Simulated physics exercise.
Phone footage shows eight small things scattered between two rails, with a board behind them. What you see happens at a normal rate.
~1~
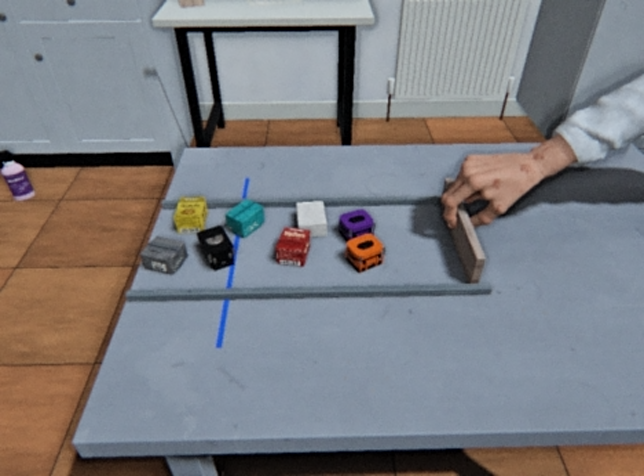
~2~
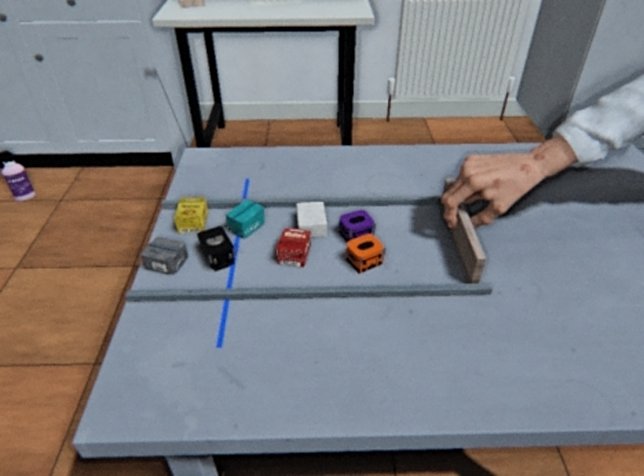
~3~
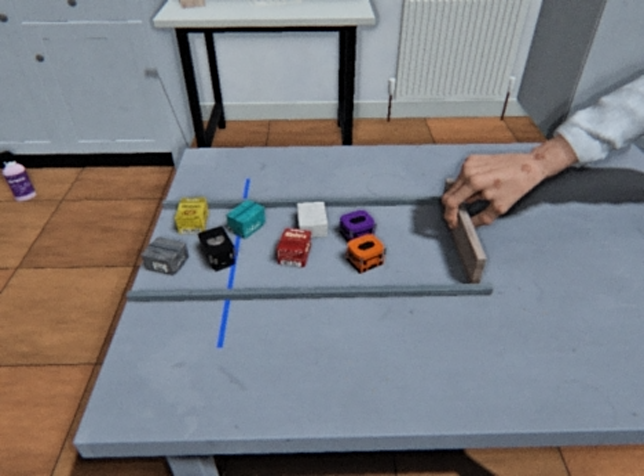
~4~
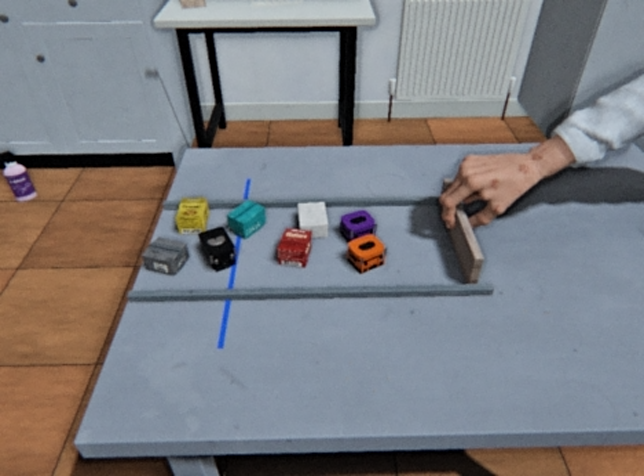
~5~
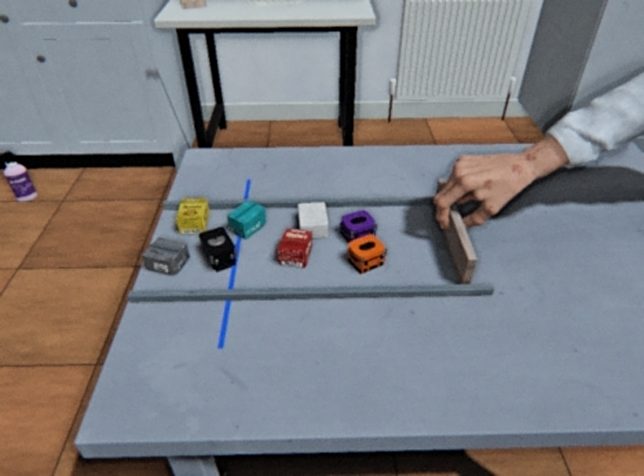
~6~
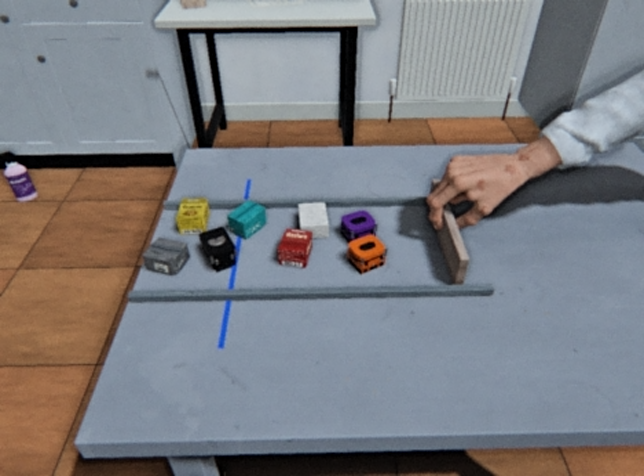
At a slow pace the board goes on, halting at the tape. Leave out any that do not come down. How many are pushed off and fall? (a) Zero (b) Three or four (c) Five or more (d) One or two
The answer is d.
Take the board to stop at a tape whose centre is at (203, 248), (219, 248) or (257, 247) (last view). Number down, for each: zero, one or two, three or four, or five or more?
So, one after another, I'd give three or four; one or two; no fall at all.
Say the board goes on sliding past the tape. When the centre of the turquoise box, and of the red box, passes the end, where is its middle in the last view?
I reckon its middle sits around (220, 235) and then around (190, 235).
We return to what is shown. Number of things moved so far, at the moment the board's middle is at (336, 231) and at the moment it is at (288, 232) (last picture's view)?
Tally: First 4; then 6.
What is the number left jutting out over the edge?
0 in all.
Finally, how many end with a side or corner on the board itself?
2 in contact.
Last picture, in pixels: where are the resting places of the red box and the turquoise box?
Red box at about (191, 251), turquoise box at about (172, 223).
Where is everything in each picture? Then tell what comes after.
The first picture shows grey box (165, 255); yellow box (192, 215); black case (216, 248); board (460, 228); tape (236, 246).
The second picture shows yellow box (192, 215); turquoise box (246, 219).
The third picture shows black case (217, 248); white block (312, 220).
The fourth picture shows grey box (166, 256); purple case (358, 228).
The fifth picture shows yellow box (194, 216); orange case (366, 254).
The sixth picture shows grey box (167, 257); yellow box (194, 216); black case (218, 249); board (446, 229); tape (238, 247).
Soon after, none off yet; grey box at rest near (167, 257); yellow box at rest near (194, 216); black case at rest near (218, 249).
After that, none off yet; grey box at rest near (164, 257); yellow box displaced a little near (183, 216); black case displaced a little near (200, 248).
In the end, the number that fall off is one or two; gone, yellow box and grey box.
